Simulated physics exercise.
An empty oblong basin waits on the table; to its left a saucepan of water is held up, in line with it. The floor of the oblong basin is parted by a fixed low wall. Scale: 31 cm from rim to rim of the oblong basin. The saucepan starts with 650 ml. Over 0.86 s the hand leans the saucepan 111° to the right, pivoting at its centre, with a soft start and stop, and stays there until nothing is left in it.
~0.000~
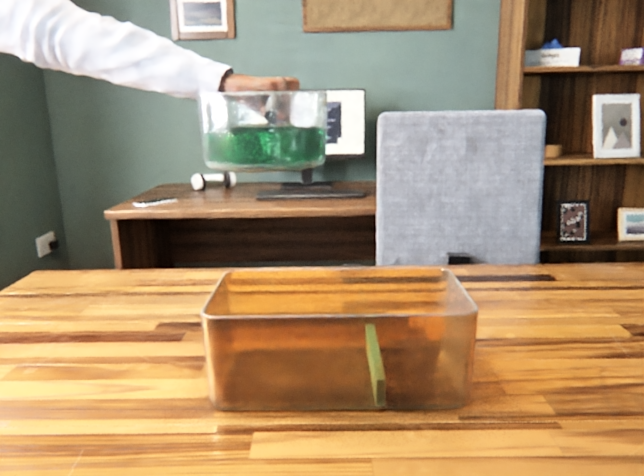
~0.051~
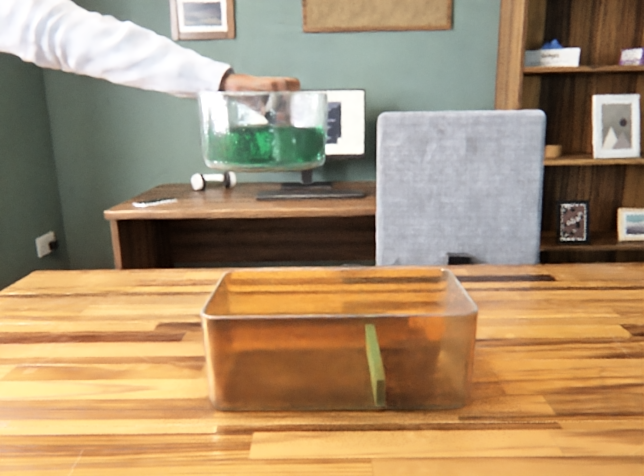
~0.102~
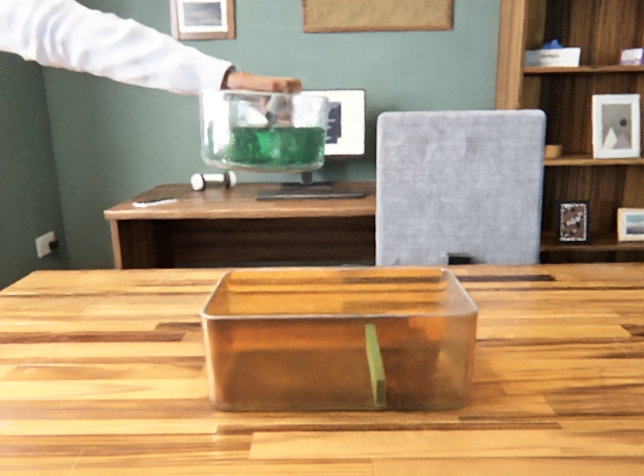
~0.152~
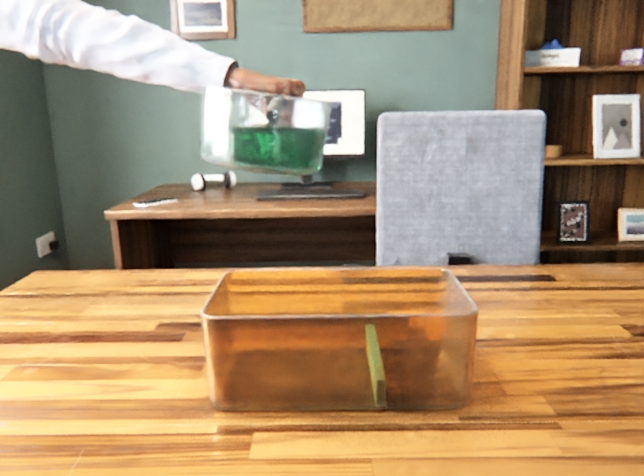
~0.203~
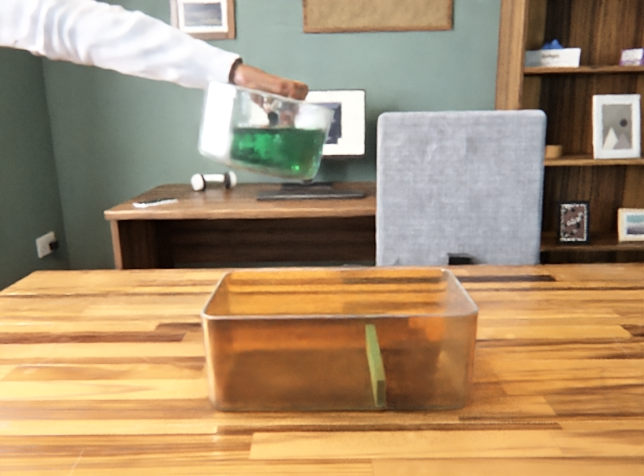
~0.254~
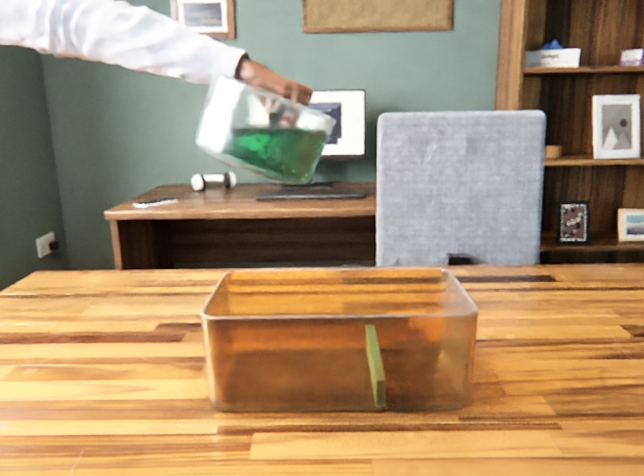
Above an empty oblong basin on a table, a hand tilts a saucepan of green water rightward.
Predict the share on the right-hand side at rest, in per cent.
About 46 per cent.
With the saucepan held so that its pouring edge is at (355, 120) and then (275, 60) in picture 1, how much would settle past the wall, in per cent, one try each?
First 70, then 10 per cent.
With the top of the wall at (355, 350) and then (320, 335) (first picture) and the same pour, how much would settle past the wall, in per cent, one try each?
In turn about 70 and 95 per cent.
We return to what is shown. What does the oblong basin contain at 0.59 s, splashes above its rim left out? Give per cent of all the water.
About 5 per cent.
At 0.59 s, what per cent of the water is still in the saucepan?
About 50 per cent.
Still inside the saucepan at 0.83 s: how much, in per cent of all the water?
About 9 per cent.
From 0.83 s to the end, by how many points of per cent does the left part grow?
Near 26 in a hundred.
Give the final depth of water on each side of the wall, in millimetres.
Some 10 mm on the left and 18 mm on the right.
Then, 0.59 s in, the tilt is 85° and 49 per cent is still to pour, 2 is left of the wall and 3 right of it.
Then, 0.83 s in, the tilt is 111° and 9 per cent is still to pour, 26 is left of the wall and 48 right of it.
Then, 1.08 s in, the tilt is 111° and 0 per cent is still to pour, 51 is left of the wall and 45 right of it.
Then, 1.36 s in, the tilt is 111° and 0 per cent is still to pour, 52 is left of the wall and 46 right of it.
Finally, 52 per cent lies left of the wall, 46 right of it and 2 outside.
